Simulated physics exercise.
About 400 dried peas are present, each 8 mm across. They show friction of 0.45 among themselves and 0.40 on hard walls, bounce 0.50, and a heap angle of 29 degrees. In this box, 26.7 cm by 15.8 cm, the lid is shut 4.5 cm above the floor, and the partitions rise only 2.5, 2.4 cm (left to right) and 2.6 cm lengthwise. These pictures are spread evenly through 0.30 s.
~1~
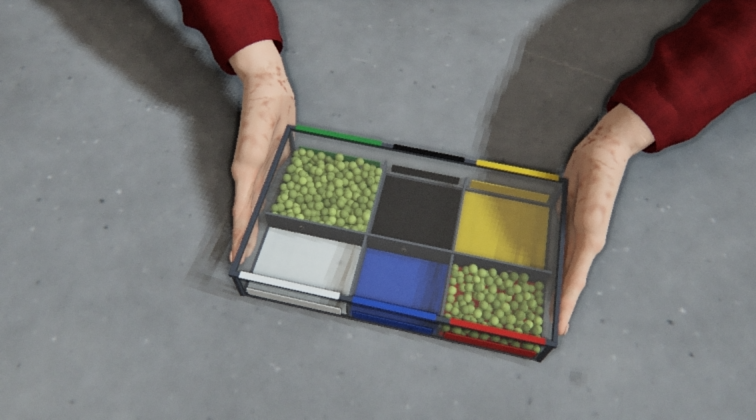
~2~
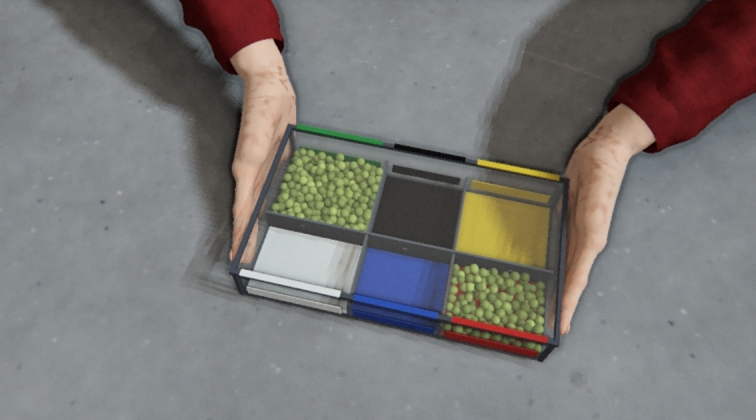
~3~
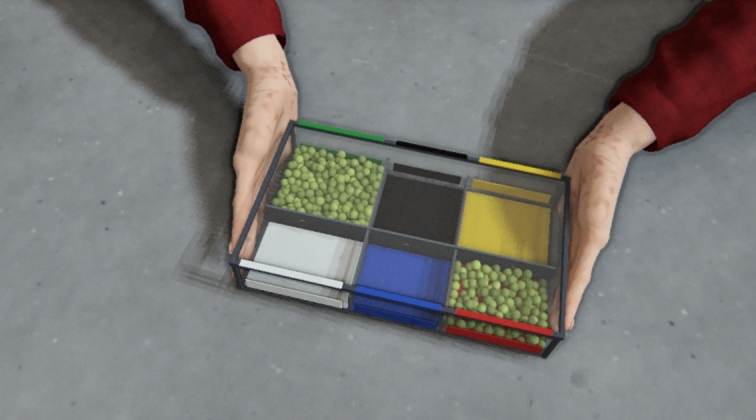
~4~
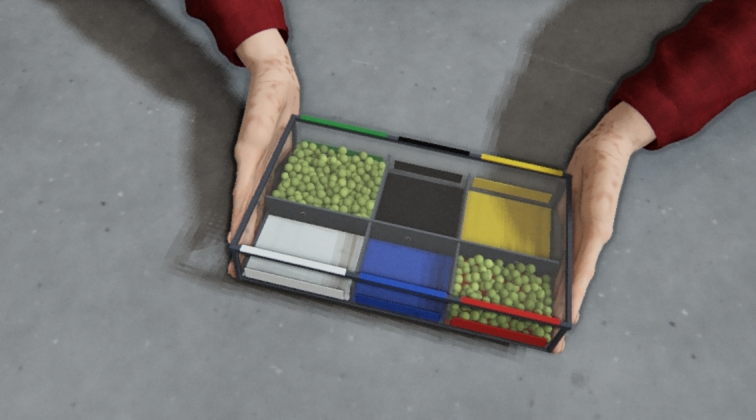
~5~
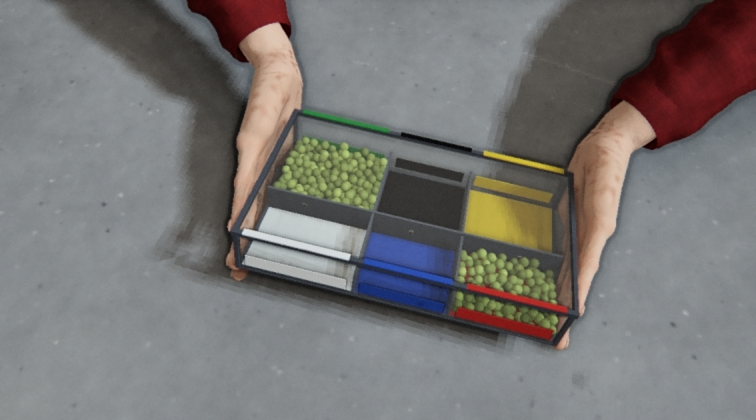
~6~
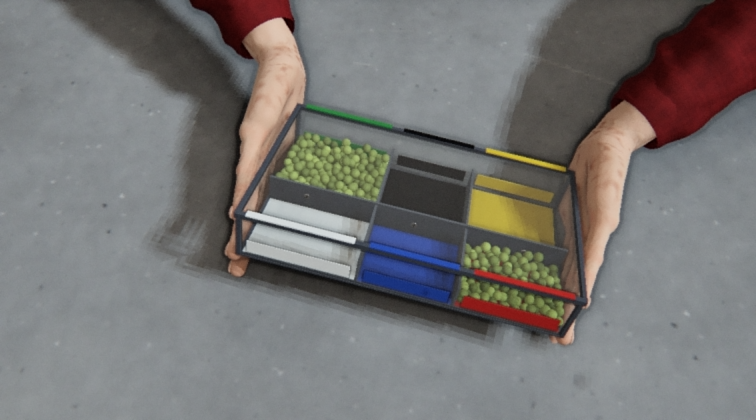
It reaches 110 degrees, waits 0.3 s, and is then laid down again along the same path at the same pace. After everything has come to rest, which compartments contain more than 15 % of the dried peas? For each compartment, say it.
Red: Not more than 15 %, blue: Not more than 15 %, green: More than 15 %, yellow: More than 15 %, white: Not more than 15 %, black: Not more than 15 %.
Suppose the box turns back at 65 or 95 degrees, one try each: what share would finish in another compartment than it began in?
Some 5 and 40 per cent.
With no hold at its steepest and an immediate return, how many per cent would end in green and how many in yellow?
In per cent: Green 55, yellow 30.
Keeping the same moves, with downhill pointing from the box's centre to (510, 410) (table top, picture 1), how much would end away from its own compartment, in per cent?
That comes to around 65 per cent.
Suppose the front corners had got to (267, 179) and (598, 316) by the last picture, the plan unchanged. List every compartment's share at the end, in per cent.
In per cent, the final split is red 20, blue 0, green 10, yellow 55, white 0, black 15.
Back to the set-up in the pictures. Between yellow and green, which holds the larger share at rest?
That would be the green compartment.
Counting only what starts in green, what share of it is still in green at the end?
My estimate is roughly 80 percent.
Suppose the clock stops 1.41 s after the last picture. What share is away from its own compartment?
Roughly 35 percent.
Then, 1.41 s after the last picture, tilt 110 degrees; red 5 %, green 55 %, yellow 30 %, black 5 %.
Then, 2.35 s after the last picture, tilt 55 degrees; red 5 %, green 55 %, yellow 30 %, black 10 %.
Then, 3.29 s after the last picture, tilt 0 degrees; red 5 %, green 55 %, yellow 30 %, black 10 %.
In the end, red 5 %, blue 0 %, green 55 %, yellow 30 %, white 0 %, black 10 %.
